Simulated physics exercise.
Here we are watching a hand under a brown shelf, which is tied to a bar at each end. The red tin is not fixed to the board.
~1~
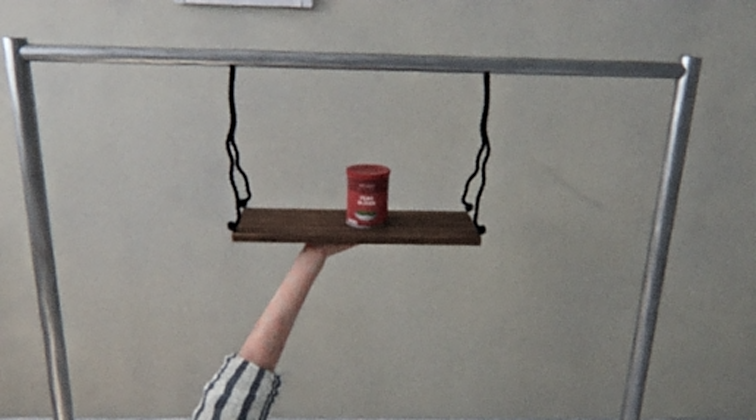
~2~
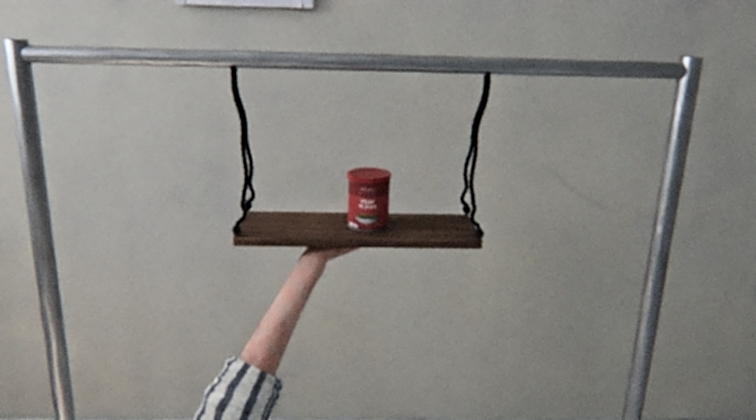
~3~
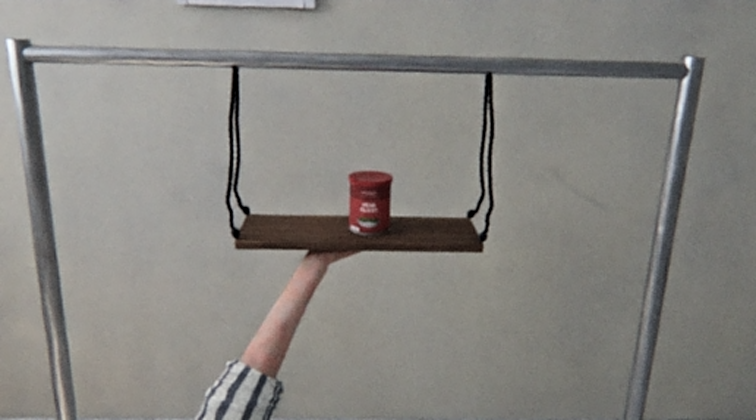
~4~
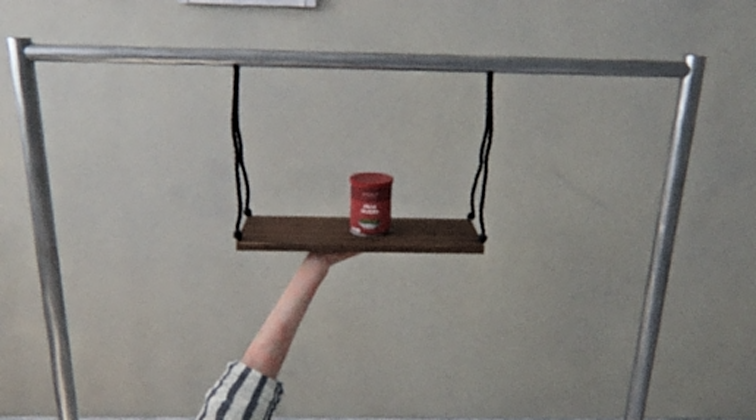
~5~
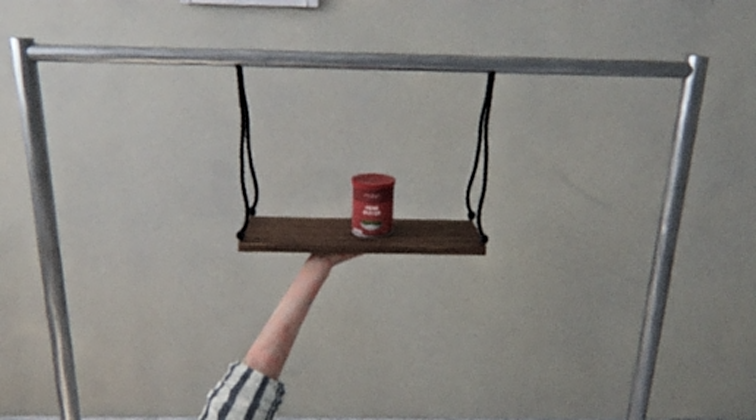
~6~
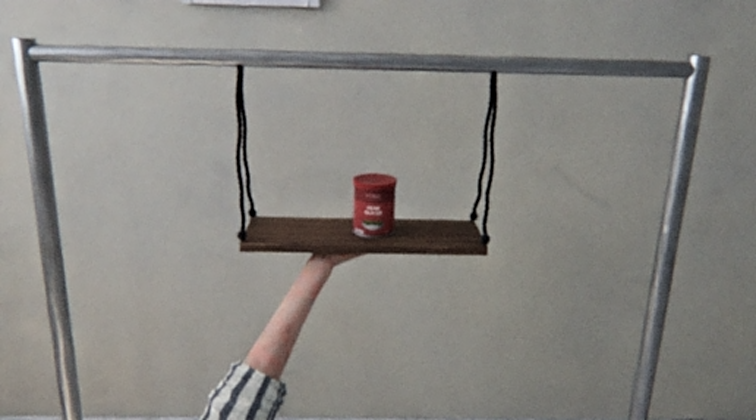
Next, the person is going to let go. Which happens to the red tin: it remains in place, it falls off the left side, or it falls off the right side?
It remains in place.
Then, 0.46 s past the final frame, board level; tin on the board near (375, 207).
Then, 1.02 s past the final frame, board level; tin on the board near (375, 208).
When it is over, board level; tin on the board near (375, 208). The red tin remains aboard.
